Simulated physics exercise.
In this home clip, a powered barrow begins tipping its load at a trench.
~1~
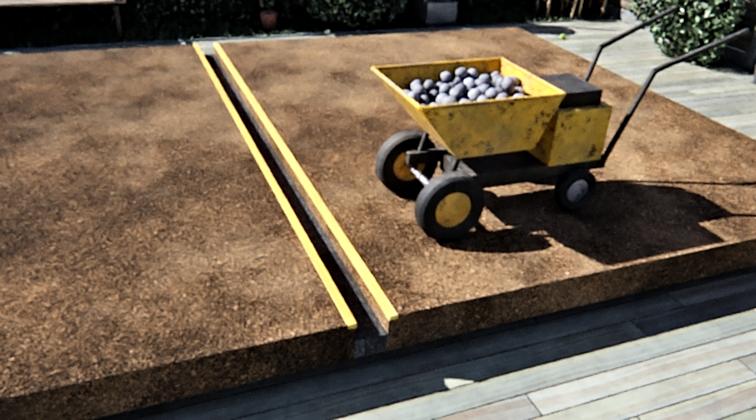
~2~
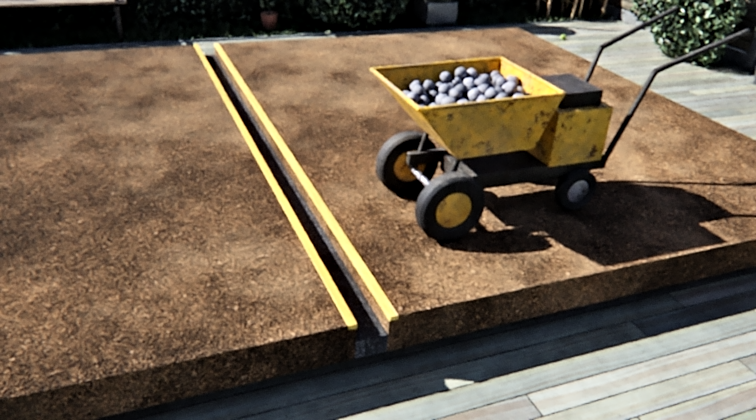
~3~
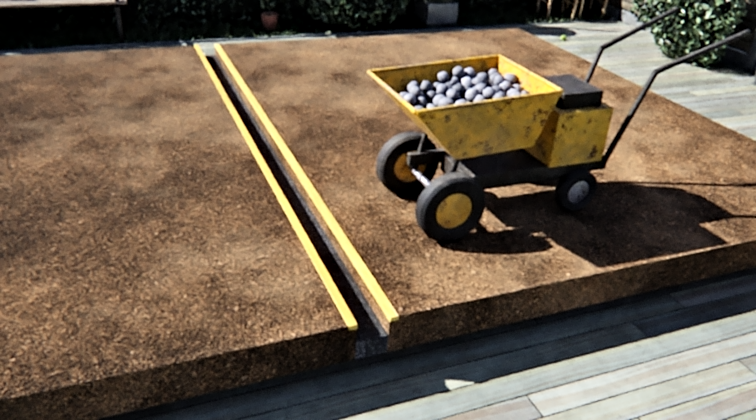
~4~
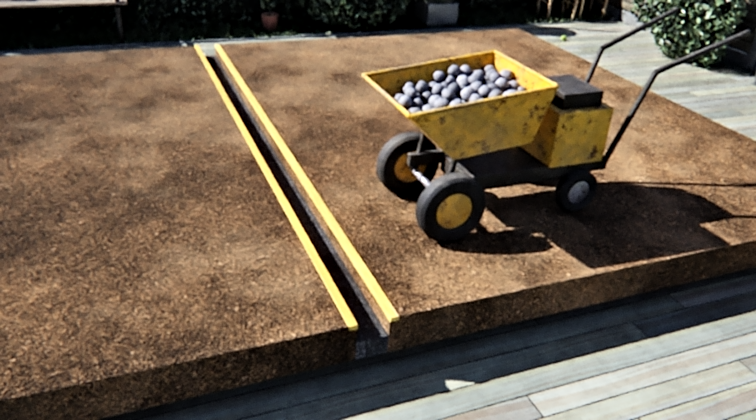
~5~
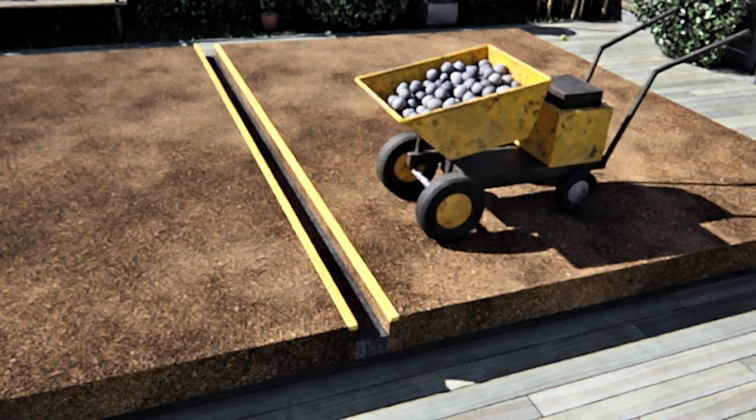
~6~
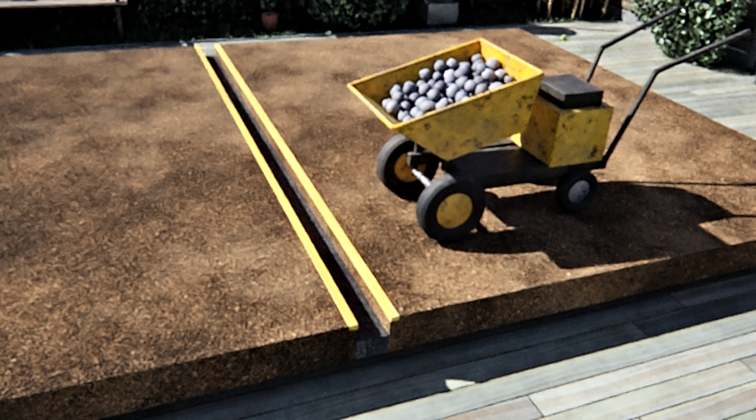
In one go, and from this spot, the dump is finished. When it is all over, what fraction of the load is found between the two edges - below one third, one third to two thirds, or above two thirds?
A fraction below one third is found there.
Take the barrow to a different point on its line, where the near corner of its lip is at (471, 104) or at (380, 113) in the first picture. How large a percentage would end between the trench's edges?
Okay, so the first one ends at 30 % and the second at 0 %.
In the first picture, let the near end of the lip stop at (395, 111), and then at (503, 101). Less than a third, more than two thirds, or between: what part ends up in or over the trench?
First under a third, then less than a third.
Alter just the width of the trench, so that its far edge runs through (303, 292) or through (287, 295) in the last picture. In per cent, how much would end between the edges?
I'd expect close to 60 in a hundred and then close to 70 in a hundred.
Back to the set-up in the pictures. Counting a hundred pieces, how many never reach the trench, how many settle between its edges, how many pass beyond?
Roughly short 0 per cent, between 20 per cent, beyond 55 per cent.
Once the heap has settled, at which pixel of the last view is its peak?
Approximate top: (280, 218).
Soon, skip tipped steeply; all in the skip.
A while on, skip tipped right over; most in the skip; a stray few in or heaped over the trench; a small part beyond it; a stray few falling.
Towards the end, skip tipped right over; about a third in the skip; a small part in or heaped over the trench; about half beyond it.
Finally, skip tipped right over; about a quarter in the skip; about a quarter in or heaped over the trench; about half beyond it.
